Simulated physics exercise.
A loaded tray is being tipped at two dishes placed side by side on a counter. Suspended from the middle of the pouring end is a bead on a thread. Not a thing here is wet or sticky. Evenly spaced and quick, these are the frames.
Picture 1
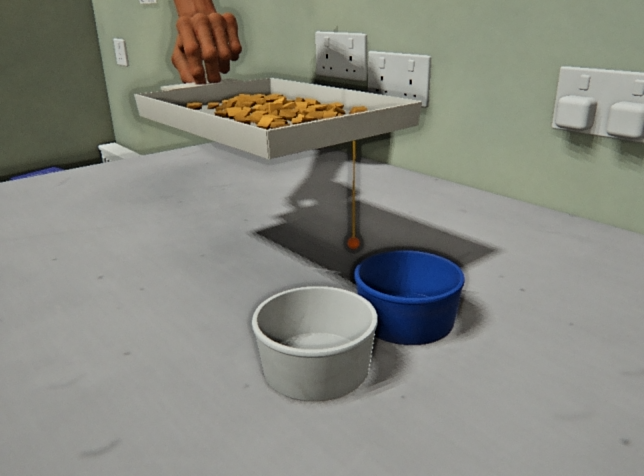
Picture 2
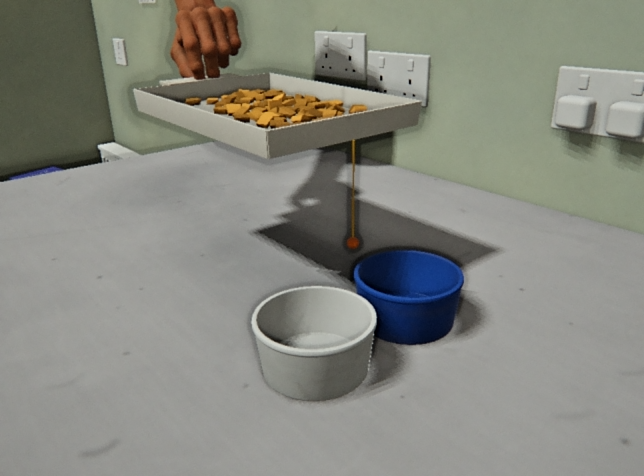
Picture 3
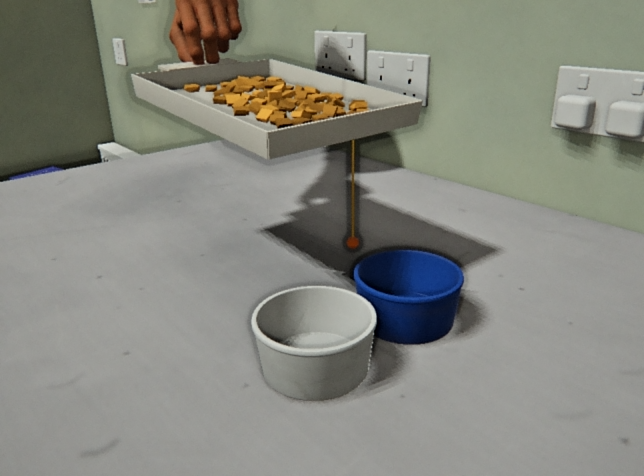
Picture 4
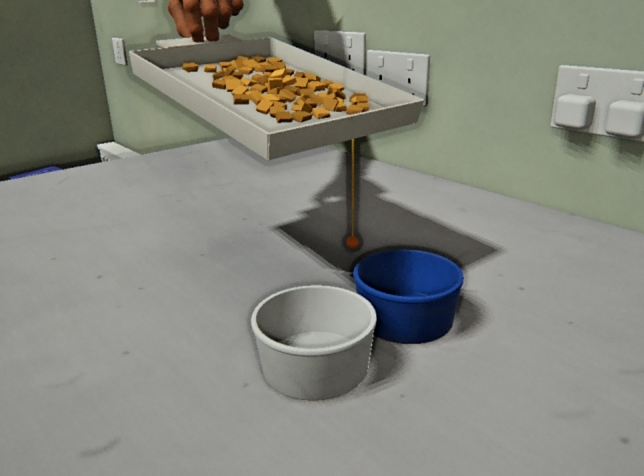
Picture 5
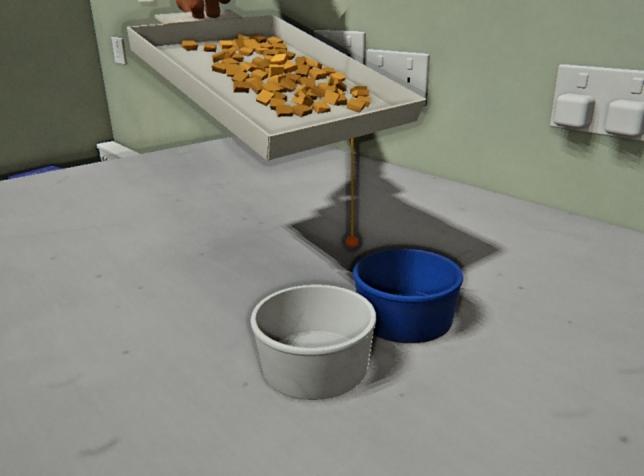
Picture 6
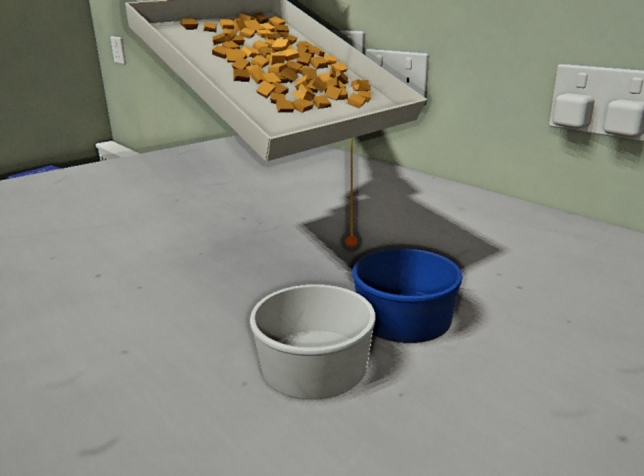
A tray of small orange-brown squares was lifted at its far end by a hand, tilting gradually toward a white dish and a blue dish on the counter, while the bead hanging beneath stayed still.
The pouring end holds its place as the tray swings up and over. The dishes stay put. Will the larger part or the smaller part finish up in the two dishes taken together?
The larger part does.
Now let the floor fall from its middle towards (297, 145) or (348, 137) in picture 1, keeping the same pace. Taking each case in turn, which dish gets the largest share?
Try 1: Left-side dish. Try 2: Right-side dish.
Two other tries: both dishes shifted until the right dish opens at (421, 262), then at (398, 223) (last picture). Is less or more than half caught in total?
Together the dishes get beyond half first, then less than a half.
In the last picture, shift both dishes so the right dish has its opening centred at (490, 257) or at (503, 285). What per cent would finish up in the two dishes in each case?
Respectively 50 % and 0 %.
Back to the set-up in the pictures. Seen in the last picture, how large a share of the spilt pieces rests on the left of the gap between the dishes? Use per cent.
It amounts to some 30 percent.
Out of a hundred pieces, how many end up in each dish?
Left dish: 20 per cent; right dish: 50 per cent.
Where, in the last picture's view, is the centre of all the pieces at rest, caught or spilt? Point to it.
Somewhere around (397, 322) in the final view.
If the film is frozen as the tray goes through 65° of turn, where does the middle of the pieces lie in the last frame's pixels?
Roughly (342, 102).
Shortly afterwards, tray tipped steeply; all but a few on the tray; only a few in the air.
Next, tray tipped past a quarter turn; the bulk on the tray; only a few in the left dish; a little in the right dish; a little outside both; only a few in the air.
Some moments later, tray tipped past a quarter turn; near a quarter in the left dish; near half in the right dish; near a third outside both.
In the end, tray tipped past a quarter turn; near a quarter in the left dish; near half in the right dish; near a third outside both.
